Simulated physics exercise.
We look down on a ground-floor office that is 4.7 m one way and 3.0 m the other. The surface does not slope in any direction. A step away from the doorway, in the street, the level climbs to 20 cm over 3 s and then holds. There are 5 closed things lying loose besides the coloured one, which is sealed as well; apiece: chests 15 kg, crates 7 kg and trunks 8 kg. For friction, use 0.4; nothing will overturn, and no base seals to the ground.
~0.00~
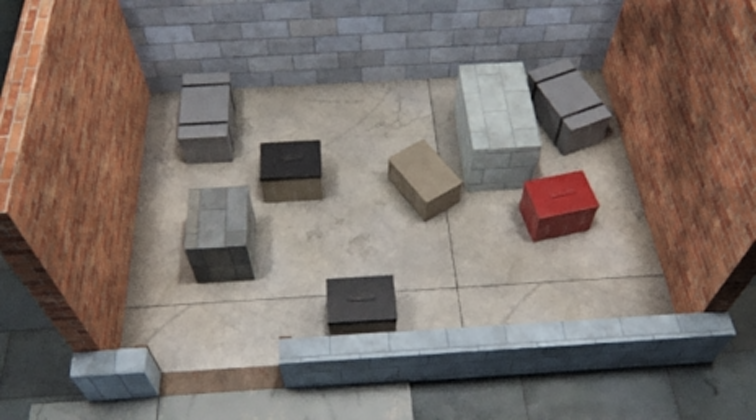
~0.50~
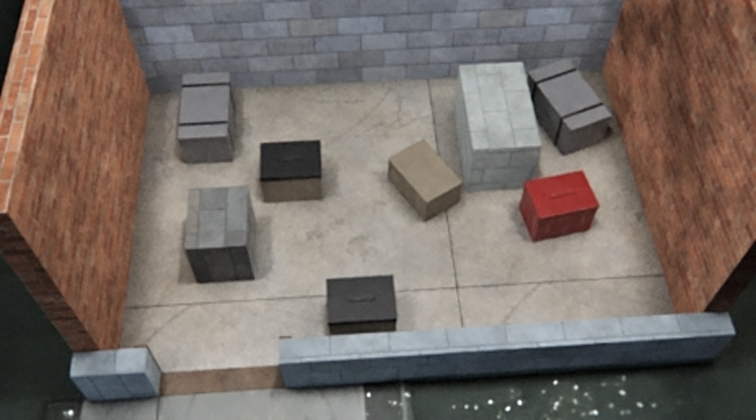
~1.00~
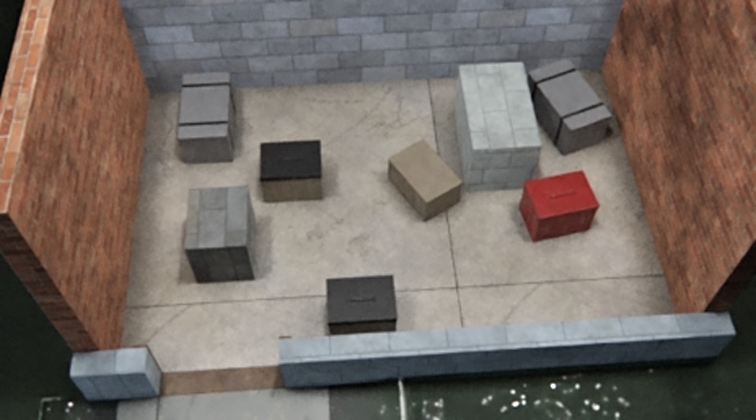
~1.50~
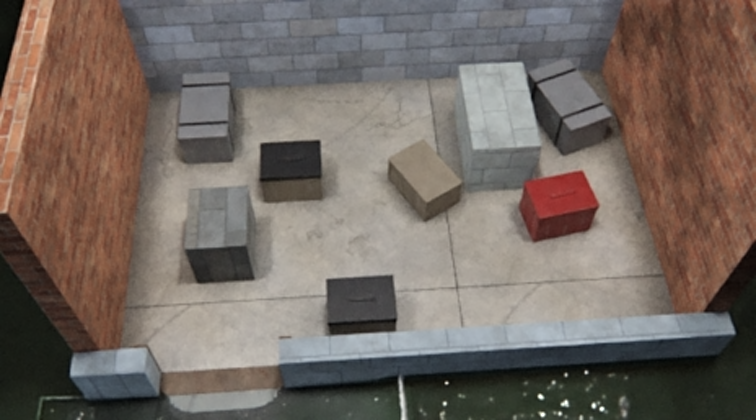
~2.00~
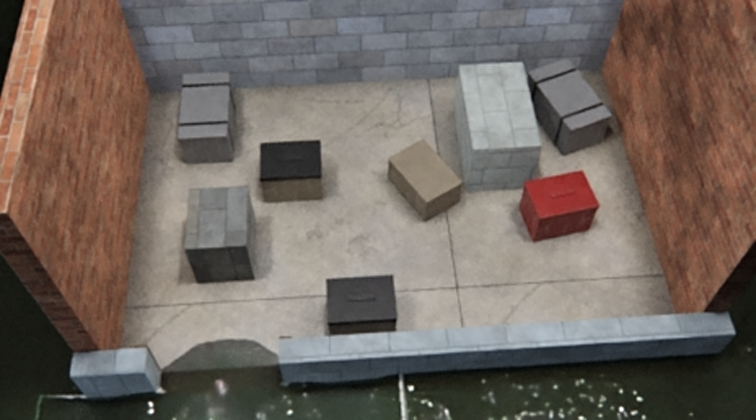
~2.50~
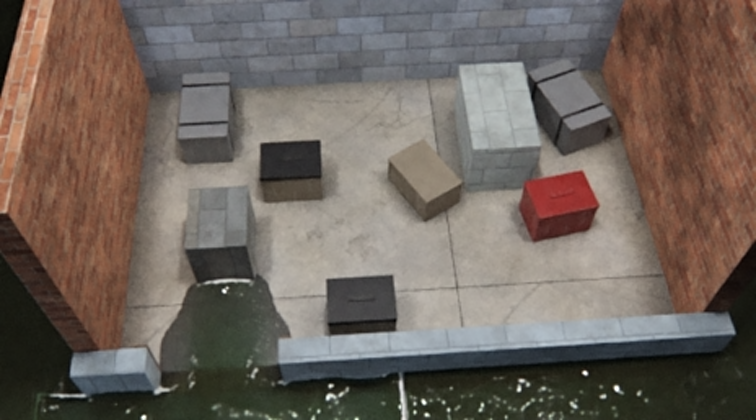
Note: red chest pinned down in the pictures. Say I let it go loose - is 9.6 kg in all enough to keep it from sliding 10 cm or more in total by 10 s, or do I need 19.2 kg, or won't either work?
You need 19.2 kg.
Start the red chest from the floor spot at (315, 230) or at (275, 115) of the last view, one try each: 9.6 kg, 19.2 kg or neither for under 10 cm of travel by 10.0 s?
The first try gives failure with both; the second gives failure with both.
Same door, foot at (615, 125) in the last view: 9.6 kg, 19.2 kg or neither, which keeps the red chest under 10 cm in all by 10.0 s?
So neither mass does it.
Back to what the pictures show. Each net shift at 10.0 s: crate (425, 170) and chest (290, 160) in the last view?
First 80 cm, then 80 cm.
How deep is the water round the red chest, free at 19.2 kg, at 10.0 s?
Close to 6 cm deep.
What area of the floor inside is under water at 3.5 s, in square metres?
My estimate is roughly 2.5 m2.
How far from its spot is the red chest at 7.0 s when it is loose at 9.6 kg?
Shift: Roughly 0 cm.
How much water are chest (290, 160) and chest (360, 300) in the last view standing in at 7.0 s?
About 4 and 2 cm.
After 3.5 s the red chest would be 0 cm from its start with 9.6 kg and 0 cm from its start with 19.2 kg; 0 cm of water round it then.
After 4.5 s the red chest would be 0 cm from its start with 9.6 kg and 0 cm from its start with 19.2 kg; 0 cm of water round it then.
After 7.0 s the red chest would be 1 cm from its start with 9.6 kg and 0 cm from its start with 19.2 kg; 3 cm of water round it then.
After 10.0 s the red chest would be 53 cm from its start with 9.6 kg and 0 cm from its start with 19.2 kg; 6 cm of water round it then.
